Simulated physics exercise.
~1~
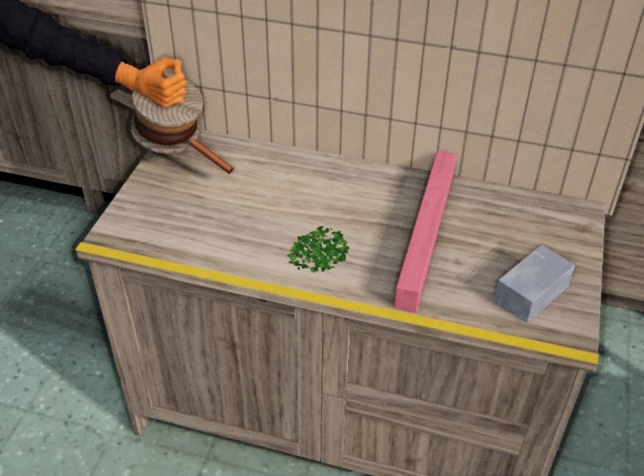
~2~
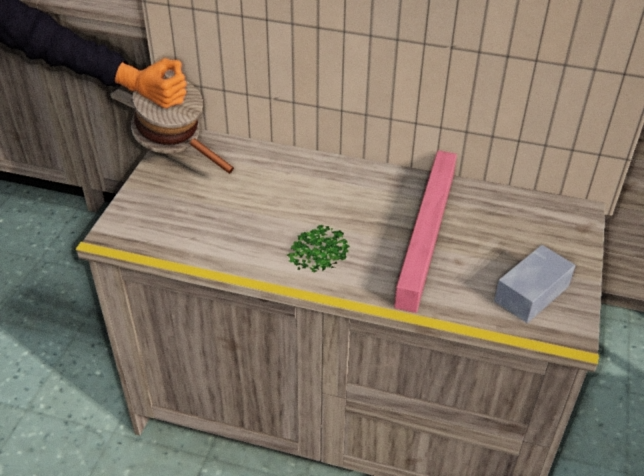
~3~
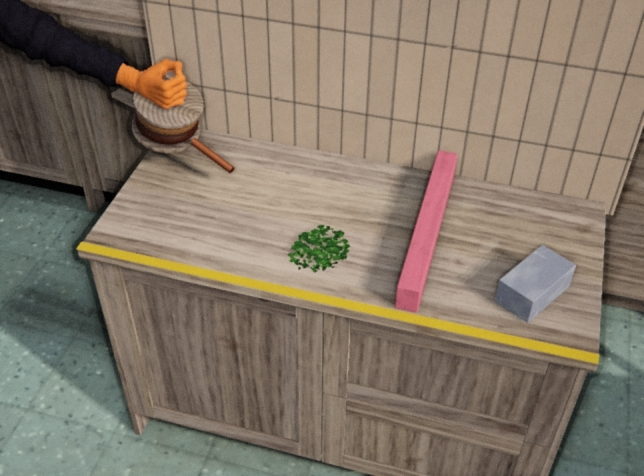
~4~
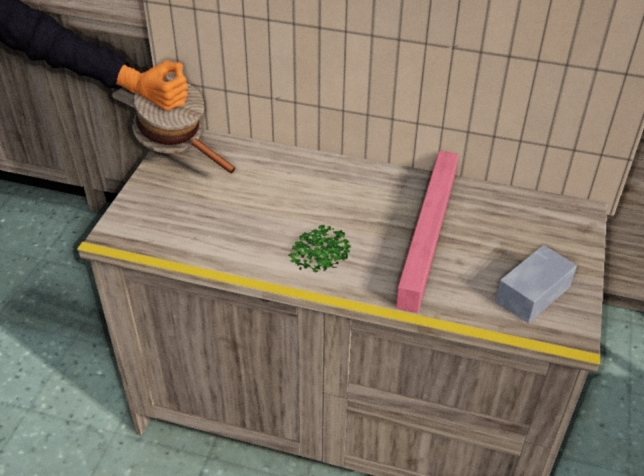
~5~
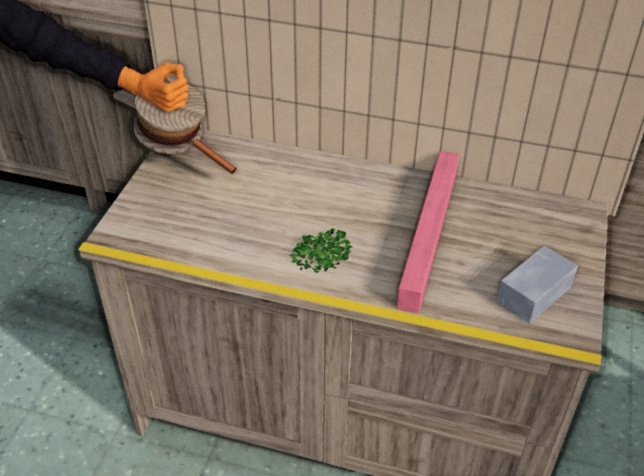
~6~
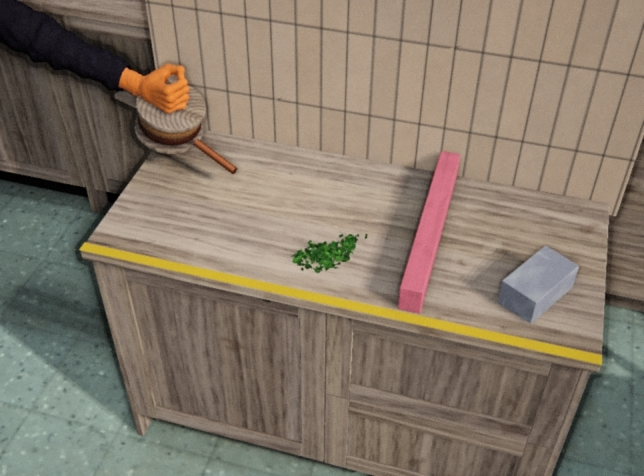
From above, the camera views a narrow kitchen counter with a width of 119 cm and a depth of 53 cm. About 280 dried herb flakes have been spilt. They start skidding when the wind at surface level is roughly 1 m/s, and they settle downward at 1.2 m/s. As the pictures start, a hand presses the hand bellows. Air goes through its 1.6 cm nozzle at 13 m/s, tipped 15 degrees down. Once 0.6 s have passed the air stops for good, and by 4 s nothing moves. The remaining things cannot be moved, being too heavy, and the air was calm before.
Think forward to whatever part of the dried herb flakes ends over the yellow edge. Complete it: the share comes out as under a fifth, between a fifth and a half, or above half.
It comes out as over half.
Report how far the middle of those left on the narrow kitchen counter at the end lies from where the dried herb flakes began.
Distance: Approx. 20 cm.
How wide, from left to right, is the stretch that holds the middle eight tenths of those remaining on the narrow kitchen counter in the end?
About 0 cm.
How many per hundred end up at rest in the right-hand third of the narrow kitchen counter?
I'd estimate around 0 per cent.
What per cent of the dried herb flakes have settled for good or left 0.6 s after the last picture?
About 60 per cent.
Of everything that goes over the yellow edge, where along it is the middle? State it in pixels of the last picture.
Midpoint of crossings, approx. (362, 312).
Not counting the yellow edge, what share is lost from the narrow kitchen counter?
About 0 per cent of them.
Then, 0.6 s after the last picture the count stands so, 81 % are over the yellow edge; the middle of those left on the top is near (404, 264).
Then, 1.0 s after the last picture the count stands so, 82 % are over the yellow edge; the middle of those left on the top is near (404, 264).
Then, 2.0 s after the last picture the count stands so, 82 % are over the yellow edge; the middle of those left on the top is near (404, 264).
Then, 3.8 s after the last picture, at the end, 82 % are over the yellow edge; the middle of those left on the top is near (404, 264).
